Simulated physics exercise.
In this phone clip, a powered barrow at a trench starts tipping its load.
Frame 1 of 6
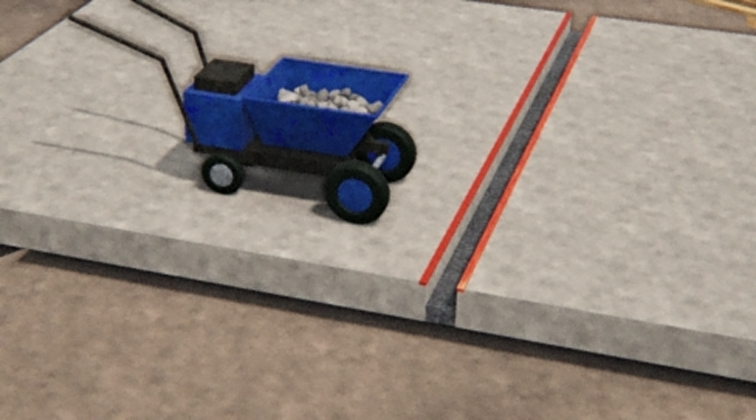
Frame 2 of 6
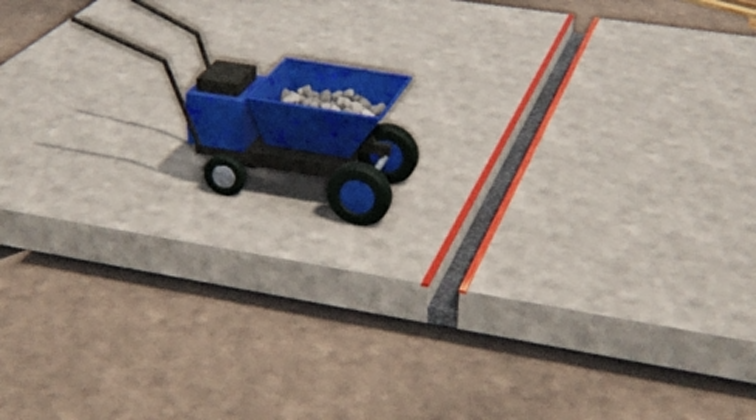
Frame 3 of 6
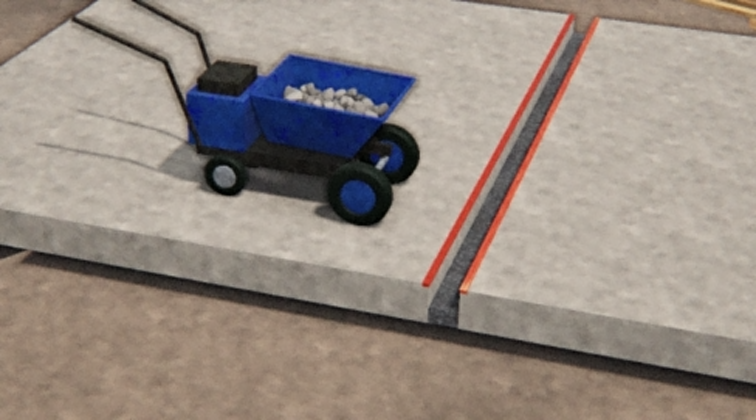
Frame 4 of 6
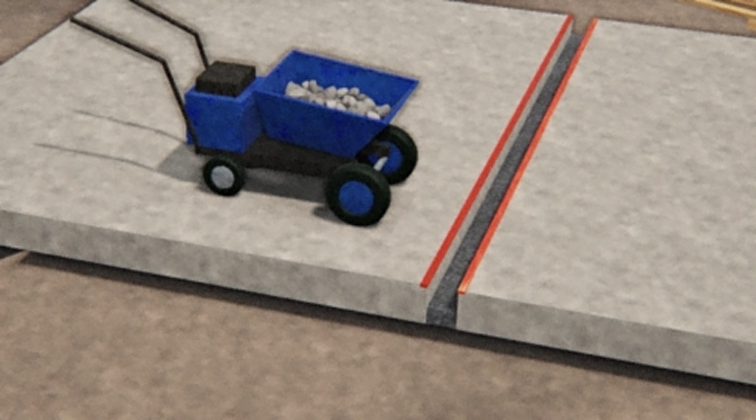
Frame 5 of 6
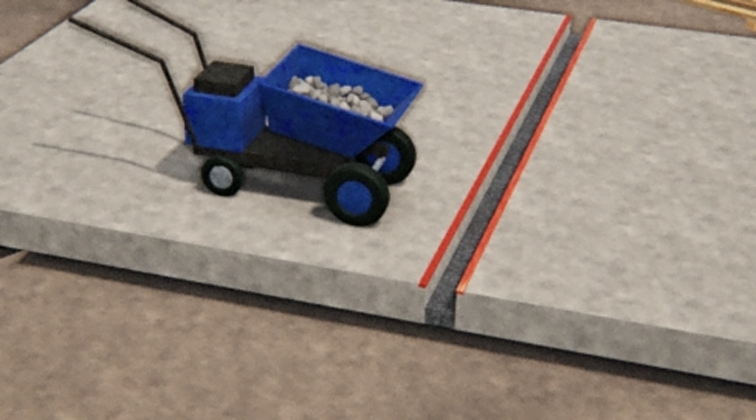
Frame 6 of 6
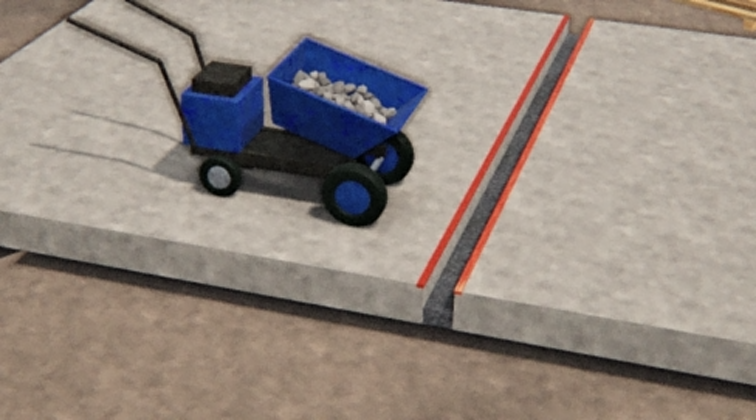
The blue skip of a small powered barrow, loaded with pale broken stones, sits level at first, then tilts gradually forward to the right, its rear lifting while the wheels stay put beside a narrow, red-edged trench between concrete slabs.
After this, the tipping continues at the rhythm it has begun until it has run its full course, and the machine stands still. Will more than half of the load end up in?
Yes.
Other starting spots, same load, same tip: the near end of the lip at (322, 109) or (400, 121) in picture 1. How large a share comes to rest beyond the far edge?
In turn, around 0 per cent and 60 per cent.
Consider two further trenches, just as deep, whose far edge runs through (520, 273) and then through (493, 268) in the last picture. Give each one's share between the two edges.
About 100 and 90 per cent.
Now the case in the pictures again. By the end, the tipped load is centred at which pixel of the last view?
Once nothing moves, the middle sits near (475, 219).
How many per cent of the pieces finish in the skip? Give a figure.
0 %, about.
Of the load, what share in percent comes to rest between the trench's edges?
Somewhere around 70 percent, I'd say.
Just after the last frame, skip tipped steeply; every one in the skip.
A moment on, skip tipped right over; the larger part in the skip; about a tenth in or heaped over the trench; just a few beyond it; just a few falling.
Further on, skip tipped right over; roughly a quarter in the skip; just a few short of the trench; roughly two thirds in or heaped over the trench; about a tenth beyond it.
When it is over, skip tipped right over; just a few in the skip; about a tenth short of the trench; roughly two thirds in or heaped over the trench; roughly a quarter beyond it.
